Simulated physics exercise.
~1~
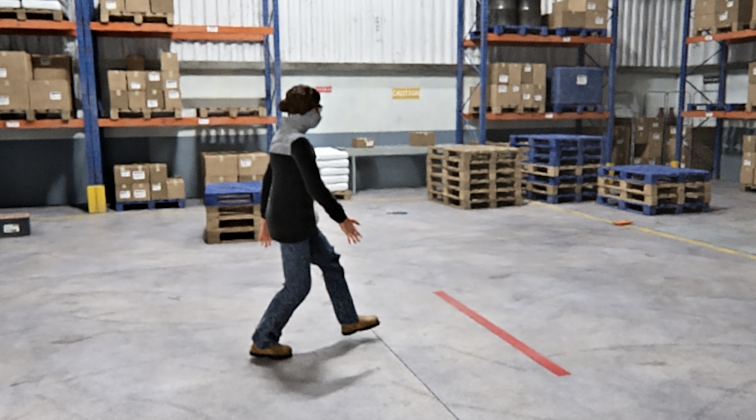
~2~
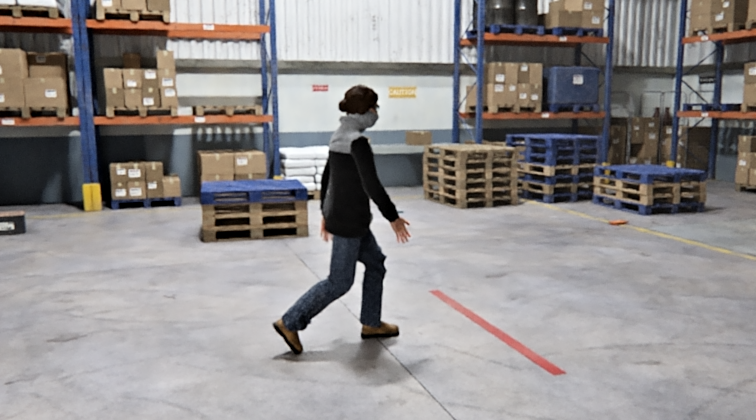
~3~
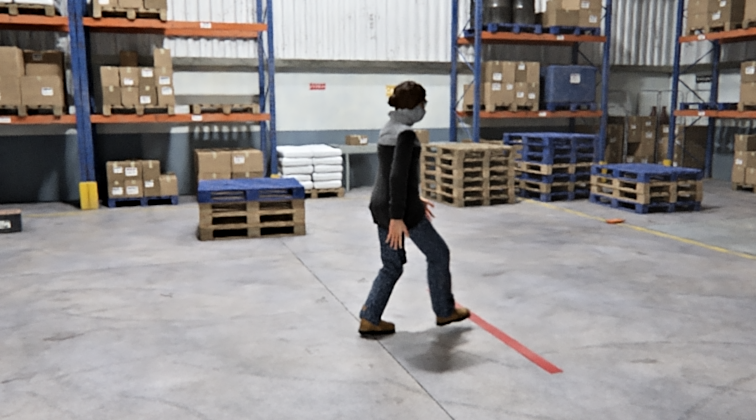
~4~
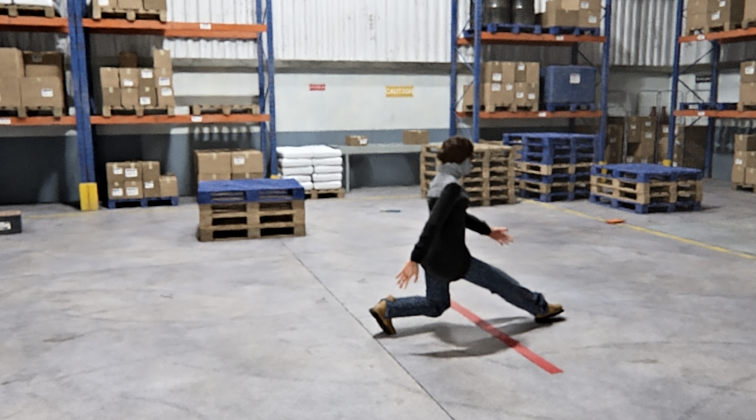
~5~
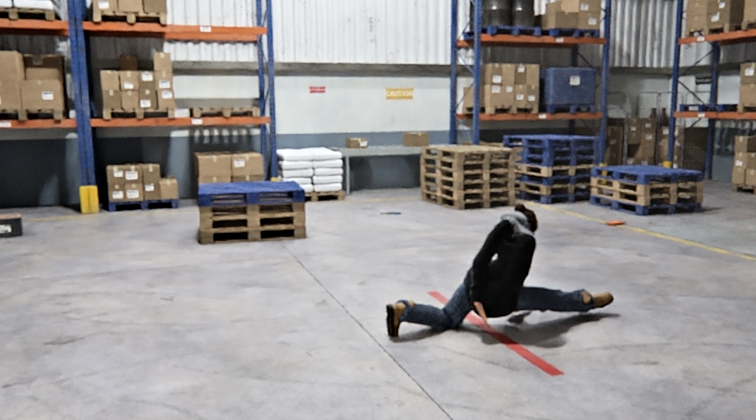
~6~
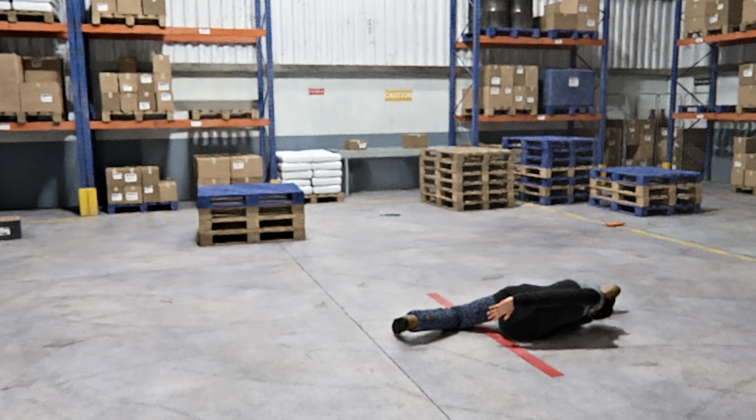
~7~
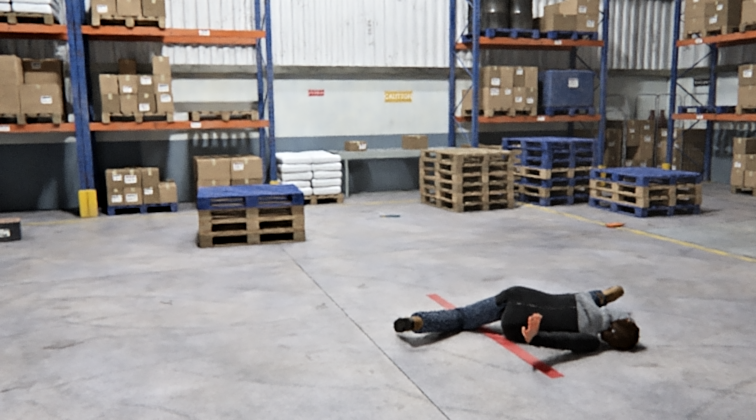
The footage shows a person in a dark top and jeans striding right with empty hands across a warehouse floor toward a red tape line, then sliding into a wide split, folding down, and ending lying across the tape with head and chest beyond it.
